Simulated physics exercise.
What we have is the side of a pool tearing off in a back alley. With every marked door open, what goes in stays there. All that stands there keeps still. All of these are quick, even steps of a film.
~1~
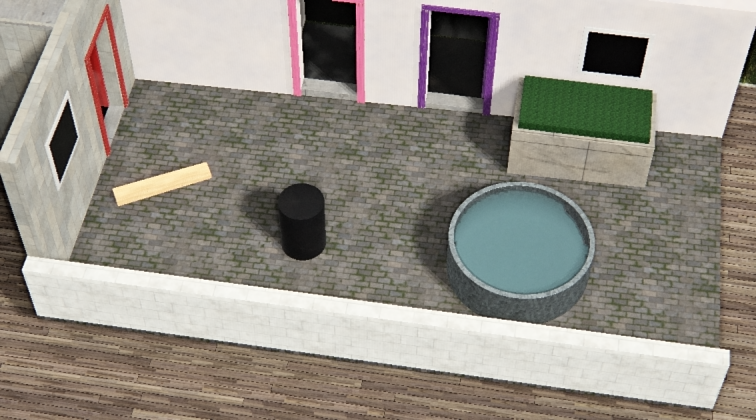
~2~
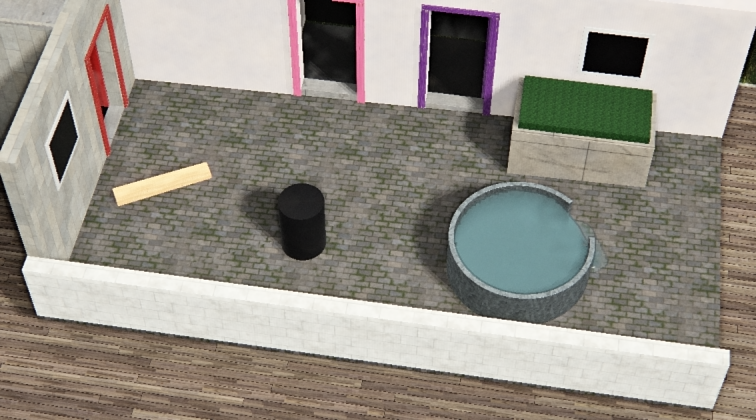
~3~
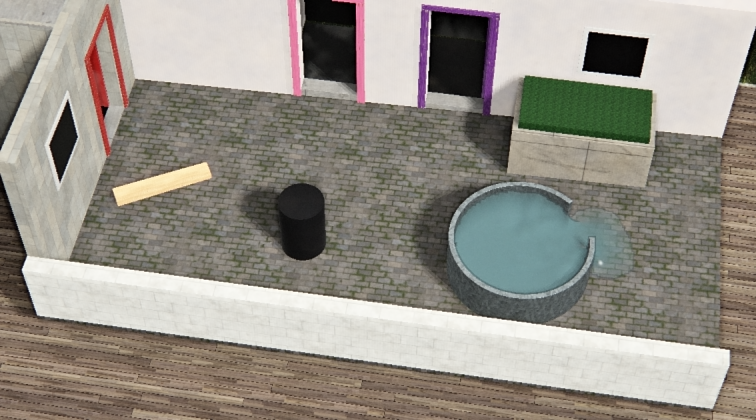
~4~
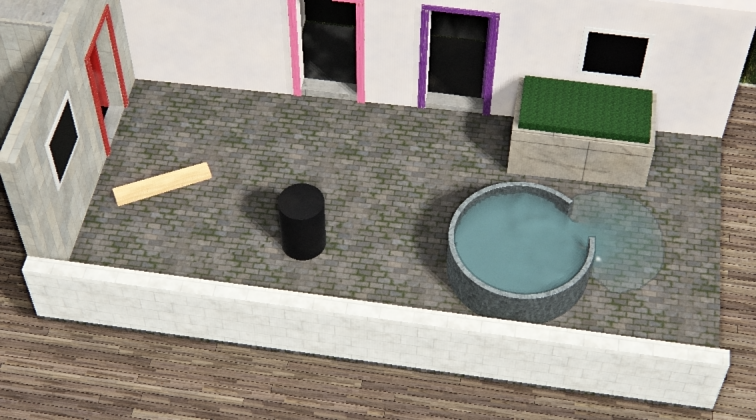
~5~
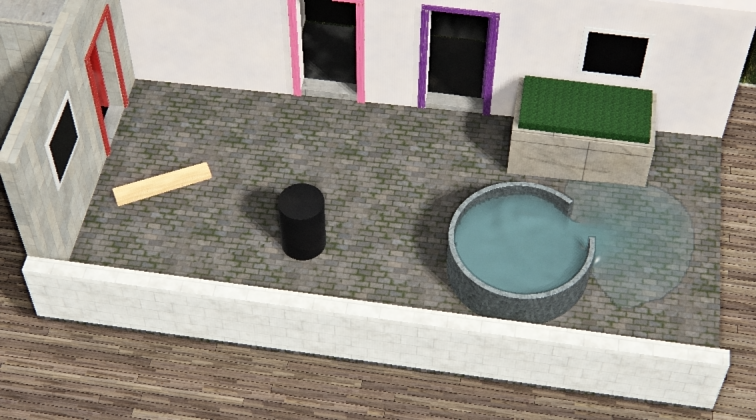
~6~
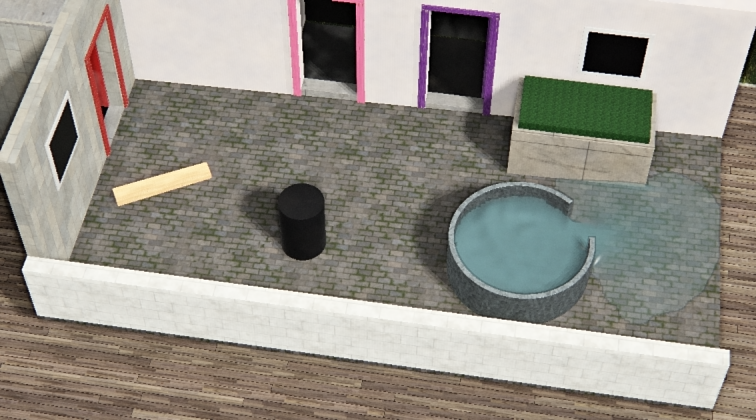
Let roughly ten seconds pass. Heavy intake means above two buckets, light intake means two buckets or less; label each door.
Labels: Red door: Light, pink door: Light, purple door: Light.
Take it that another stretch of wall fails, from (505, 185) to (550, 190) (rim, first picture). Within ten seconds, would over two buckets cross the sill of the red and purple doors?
Note: Red door crosses the line, purple door misses the line.
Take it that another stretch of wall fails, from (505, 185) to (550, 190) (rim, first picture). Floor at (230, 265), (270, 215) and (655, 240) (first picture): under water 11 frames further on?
Bone-dry, bone-dry, submerged.
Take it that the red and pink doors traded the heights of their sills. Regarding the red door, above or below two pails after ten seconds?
That way the red one stays in check.
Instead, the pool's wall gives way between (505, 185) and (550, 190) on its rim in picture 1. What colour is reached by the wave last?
I'd say the red door.
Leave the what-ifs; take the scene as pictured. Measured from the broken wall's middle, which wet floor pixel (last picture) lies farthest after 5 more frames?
The wet point farthest out is around (695, 148).
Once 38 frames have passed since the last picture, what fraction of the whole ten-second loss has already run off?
Somewhere around 80 per cent, I'd say.
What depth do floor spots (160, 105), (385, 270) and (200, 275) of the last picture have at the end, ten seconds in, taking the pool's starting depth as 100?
The depth comes out near 0, 0 and 0 per cent.
A moment on, water covers 15 % of the floor; the red door not reached, the pink door not reached, the purple door not reached.
Next, water covers 20 % of the floor; the red door not reached, the pink door not reached, the purple door not reached.
Then, water covers 20 % of the floor; the red door not reached, the pink door not reached, the purple door not reached.
Later, water covers 20 % of the floor; the red door not reached, the pink door not reached, the purple door not reached.
In the end, water covers 20 % of the floor; the red door not reached, the pink door not reached, the purple door not reached.
